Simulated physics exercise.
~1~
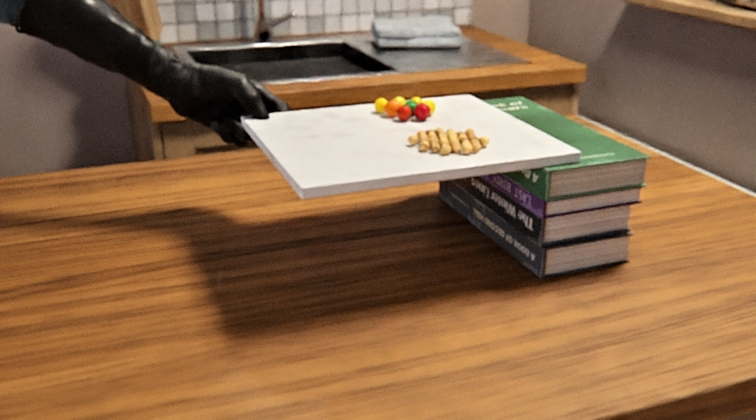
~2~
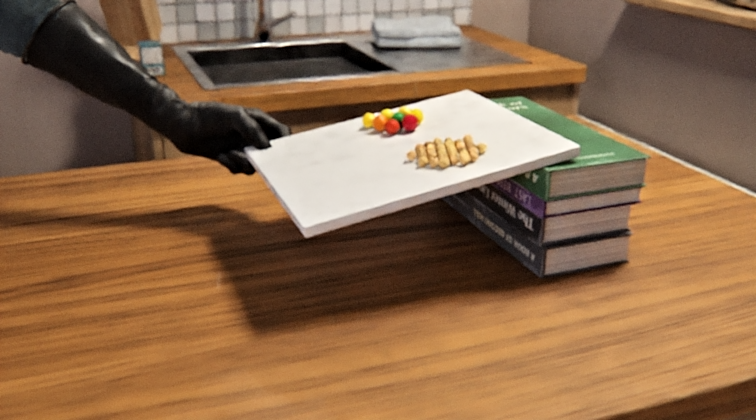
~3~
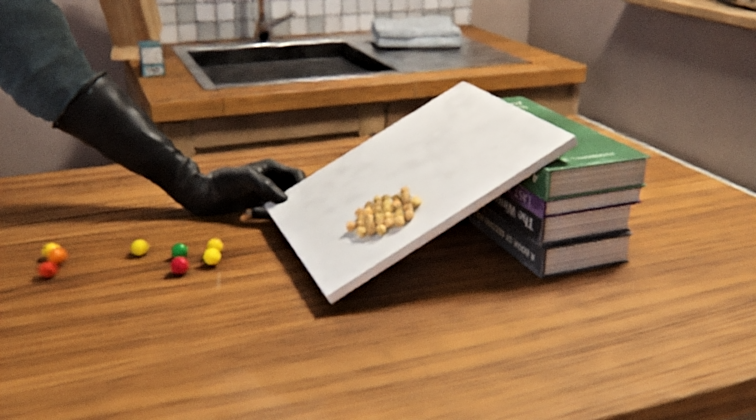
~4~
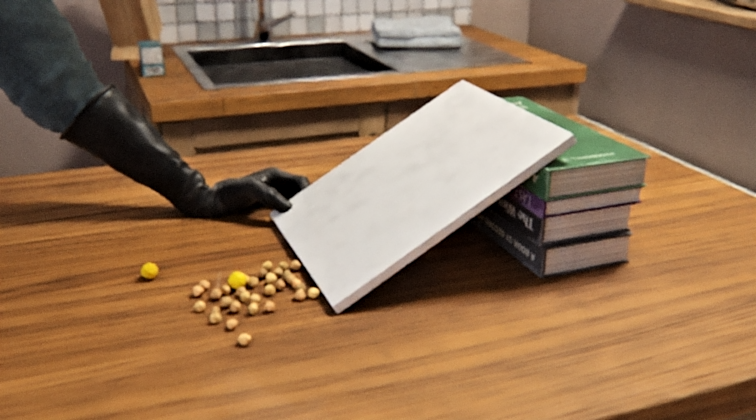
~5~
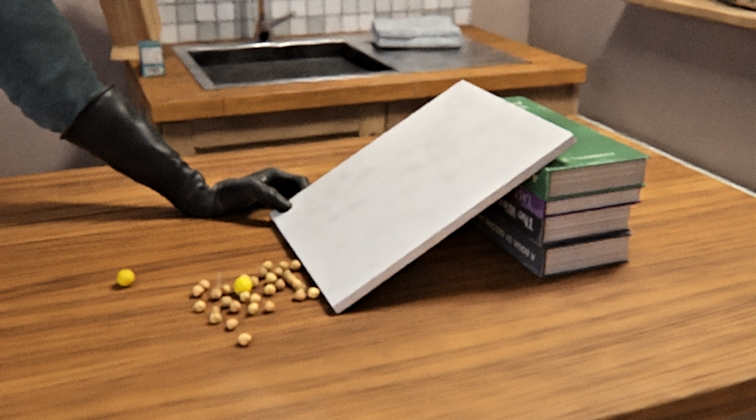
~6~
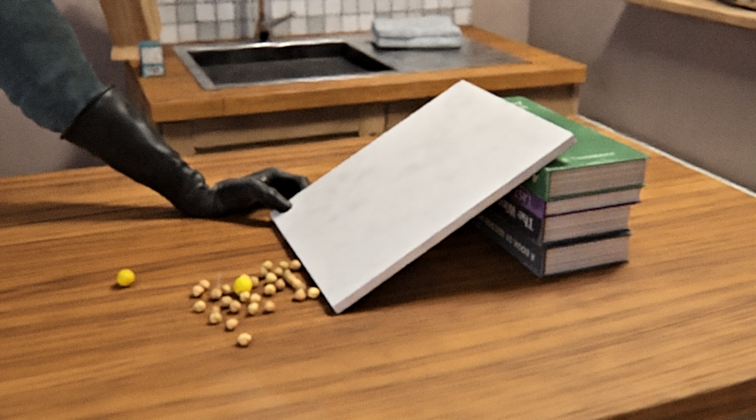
A white board, held at its left end by a black-gloved hand and propped on a stack of books at its right, carries a cluster of colourful round candies and a heap of small tan pieces. The hand lowers its end and the board tilts. The candies roll off first, scattering left across the wooden counter while the tan heap slides down the board. The slope steepens slightly and the tan pieces spill off, settling close to the lower edge. Finally, one yellow candy rests among them, another lies farther left, and the other candies are out of sight.
